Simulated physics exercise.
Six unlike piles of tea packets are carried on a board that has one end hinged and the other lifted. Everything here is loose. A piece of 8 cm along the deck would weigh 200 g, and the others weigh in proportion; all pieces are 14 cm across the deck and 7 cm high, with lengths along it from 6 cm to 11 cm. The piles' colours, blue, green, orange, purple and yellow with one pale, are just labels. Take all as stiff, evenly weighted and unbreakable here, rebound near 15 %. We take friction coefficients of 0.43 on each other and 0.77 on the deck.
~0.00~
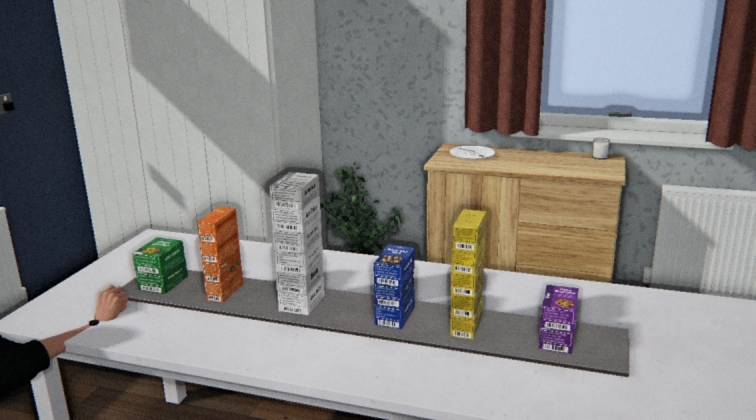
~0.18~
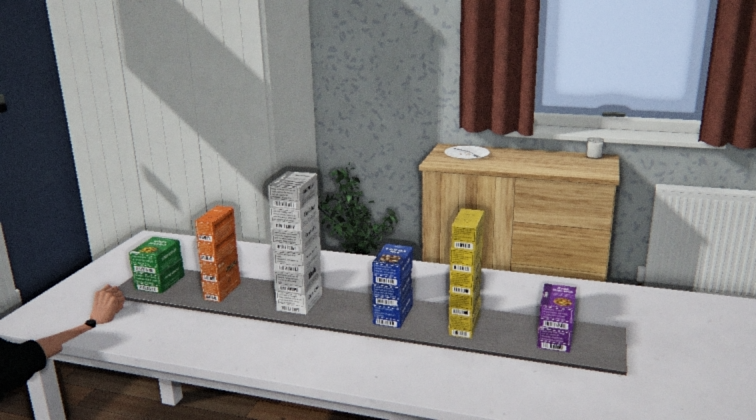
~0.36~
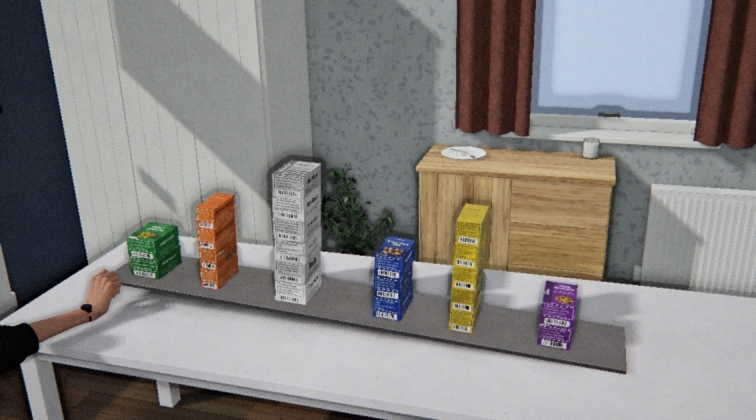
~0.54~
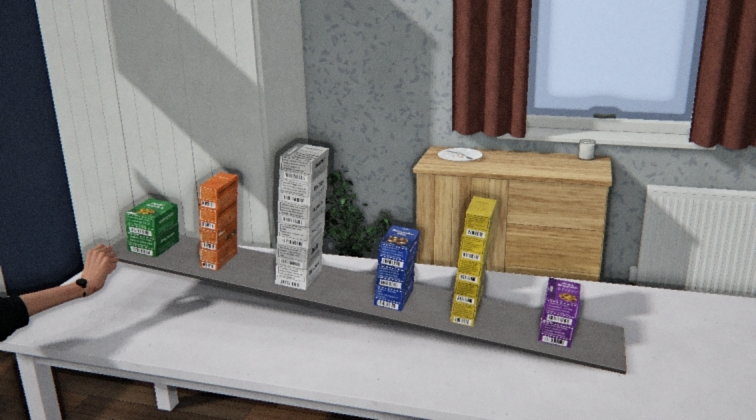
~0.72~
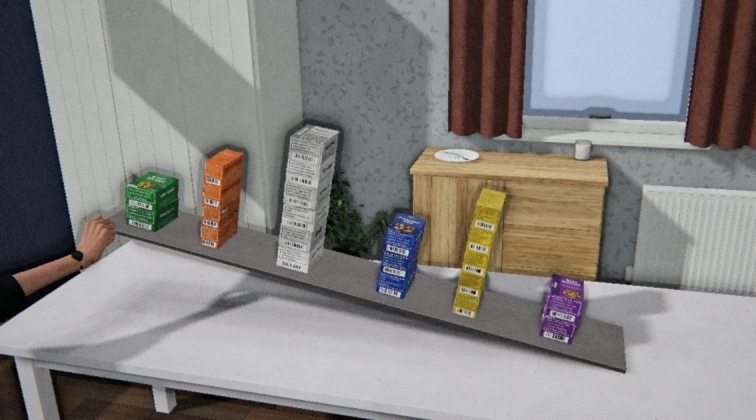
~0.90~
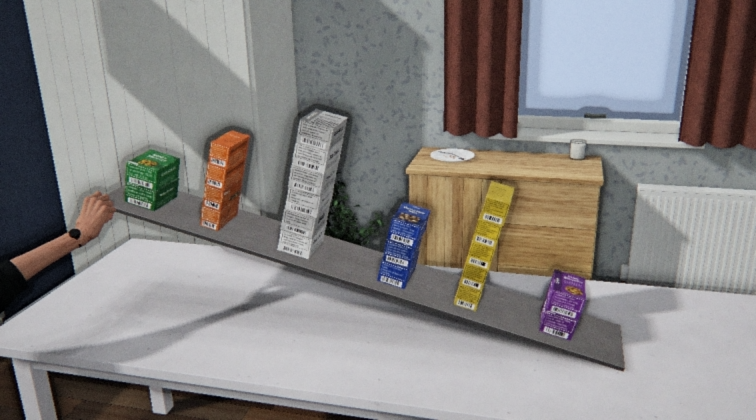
On a white table indoors, a hand lifting the left end of a grey board, tilting six coloured stacks of packets rightward.
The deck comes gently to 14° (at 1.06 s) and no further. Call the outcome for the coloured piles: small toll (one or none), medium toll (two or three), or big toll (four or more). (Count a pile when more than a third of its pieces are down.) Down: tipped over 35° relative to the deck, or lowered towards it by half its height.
A big toll.
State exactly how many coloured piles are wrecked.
Count: 4.
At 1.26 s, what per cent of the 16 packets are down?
25 %.
After 1.26 s, slope 14°; 4 of the 16 other packets down; top orange packet 38° from how it stood, 34 mm lower; top yellow packet 31° from how it stood, 29 mm lower.
After 1.60 s, slope 14°; 9 of the 16 other packets down; top orange packet upside down; top yellow packet upside down.
In the end (2.4 s), slope 14°; 12 of the 16 other packets down; top orange packet upside down; top purple packet upside down. Wrecked, blue, orange, purple and yellow. From the last view, middles, top orange packet near (383, 224), top purple packet near (619, 327).
